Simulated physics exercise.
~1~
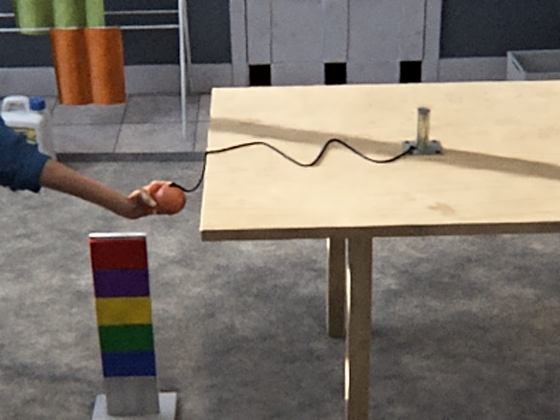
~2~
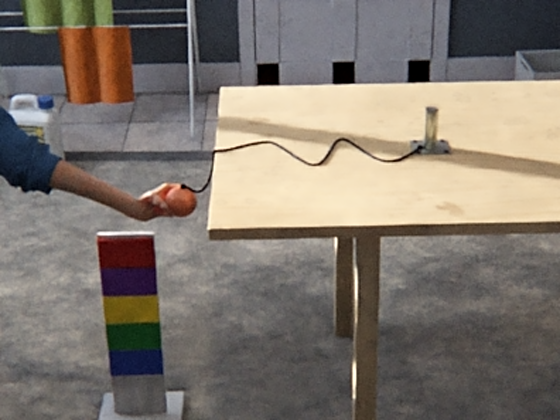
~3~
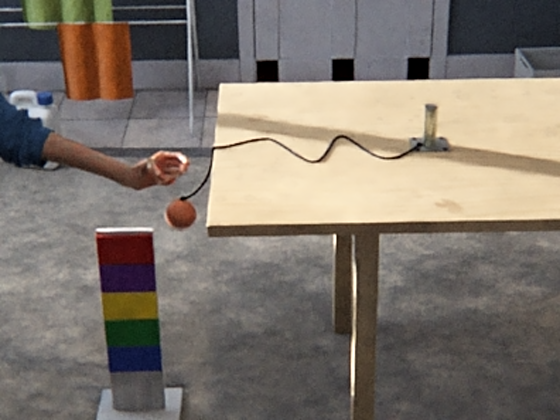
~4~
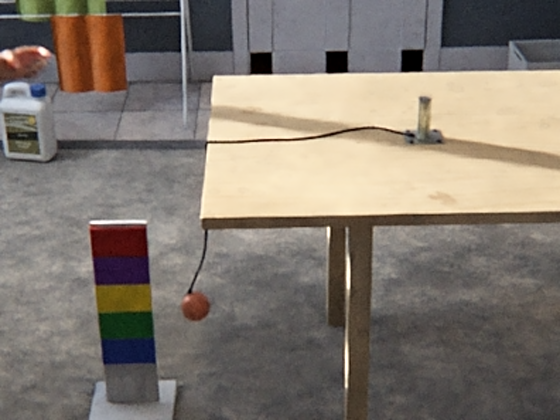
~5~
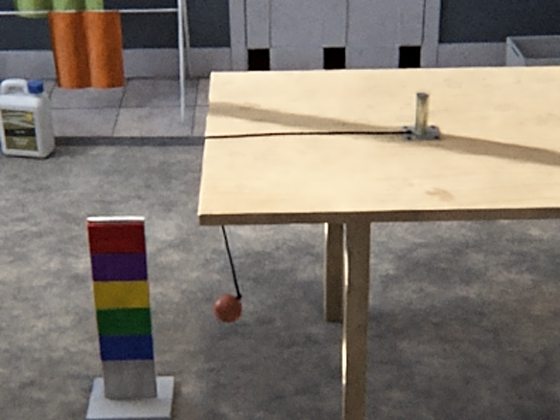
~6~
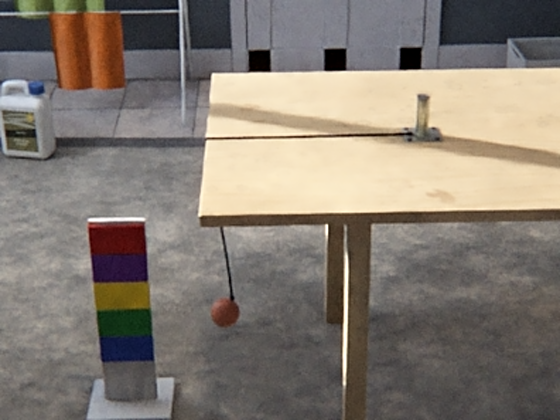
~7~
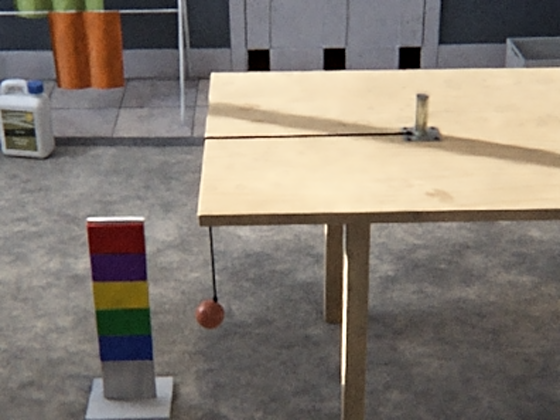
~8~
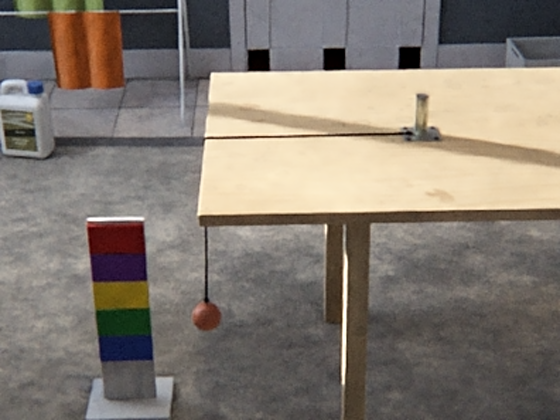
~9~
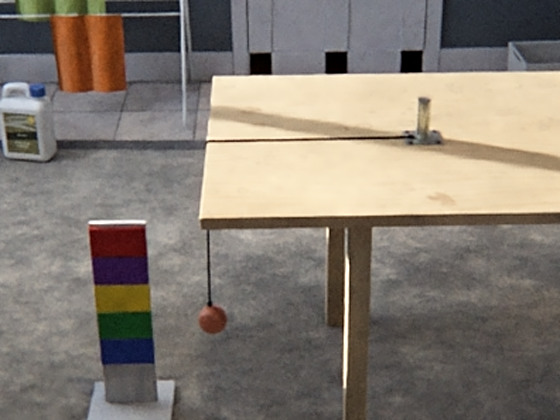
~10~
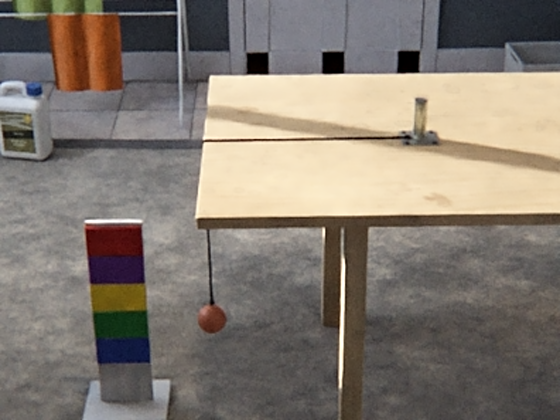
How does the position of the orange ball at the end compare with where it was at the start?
At the start it was held in a hand beside the left end of the tabletop, above the striped board. At the end it hung on its cord below the table edge, lower and slightly farther right, level with the green band.
